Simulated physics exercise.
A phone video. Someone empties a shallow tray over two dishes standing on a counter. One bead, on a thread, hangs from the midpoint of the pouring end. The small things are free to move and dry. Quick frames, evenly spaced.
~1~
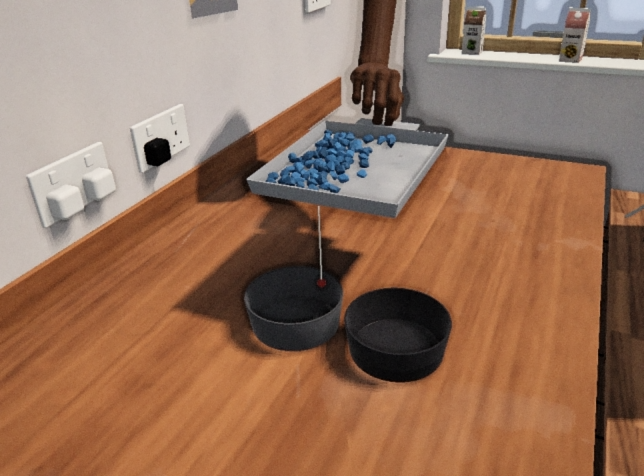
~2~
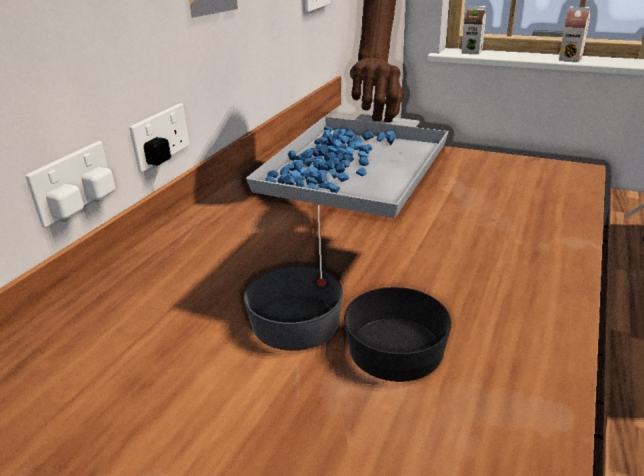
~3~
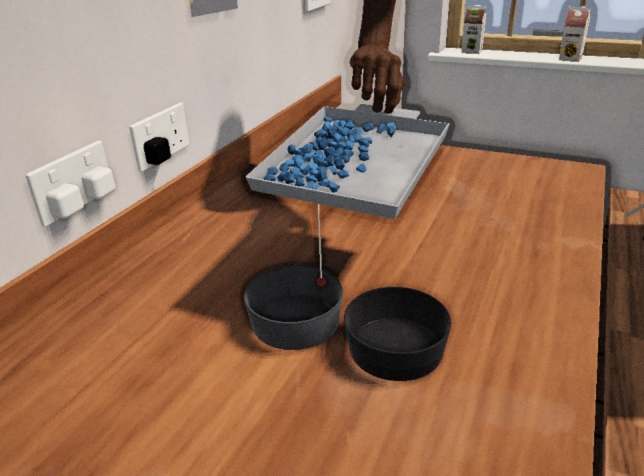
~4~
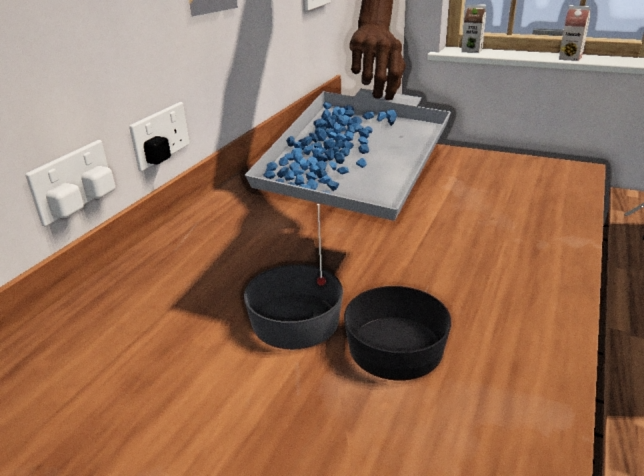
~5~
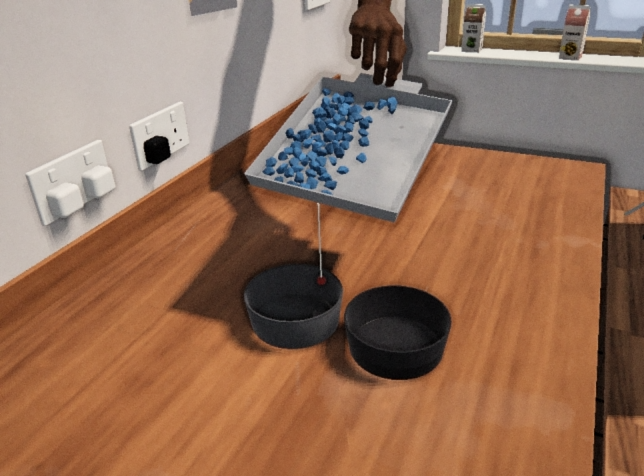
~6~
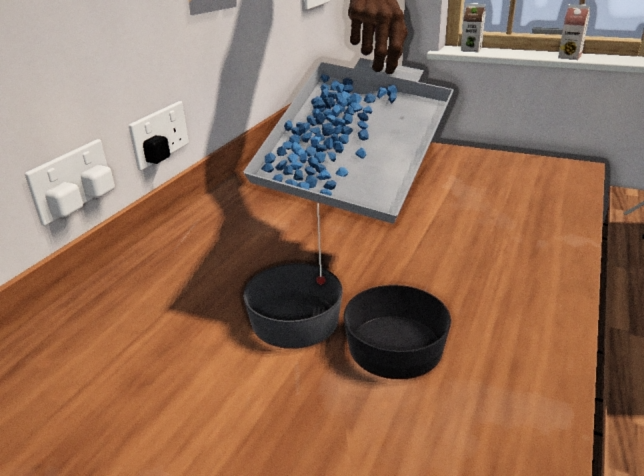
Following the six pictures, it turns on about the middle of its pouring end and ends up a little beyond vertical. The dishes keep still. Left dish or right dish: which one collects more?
The right one.
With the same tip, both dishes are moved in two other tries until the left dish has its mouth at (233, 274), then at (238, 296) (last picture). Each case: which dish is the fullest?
Try 1: The right-side dish; try 2: The right-side dish.
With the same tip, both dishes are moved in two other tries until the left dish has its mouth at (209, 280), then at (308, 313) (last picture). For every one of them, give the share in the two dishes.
Try 1: Some 40 %; try 2: Some 70 %.
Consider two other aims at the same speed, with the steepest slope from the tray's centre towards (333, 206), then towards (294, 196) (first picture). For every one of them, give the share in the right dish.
Near 30 % and, after that, 0 %.
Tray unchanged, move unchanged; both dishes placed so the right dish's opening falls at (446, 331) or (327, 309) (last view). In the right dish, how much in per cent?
20 %, then 60 %.
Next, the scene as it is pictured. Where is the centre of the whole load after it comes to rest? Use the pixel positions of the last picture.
Around (378, 349).
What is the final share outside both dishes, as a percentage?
Close to 30 in a hundred.
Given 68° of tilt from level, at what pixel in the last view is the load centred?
Around (343, 196).
Soon, tray tipped steeply; nearly all on the tray; a stray few in the right dish; a small part in the air.
A while on, tray tipped past a quarter turn; a small part on the tray; about half in the right dish; a small part in the left dish; a small part outside both; about a quarter in the air.
Towards the end, tray tipped past a quarter turn; about two thirds in the right dish; a small part in the left dish; about a quarter outside both.
Finally, tray tipped past a quarter turn; about two thirds in the right dish; a small part in the left dish; about a quarter outside both.
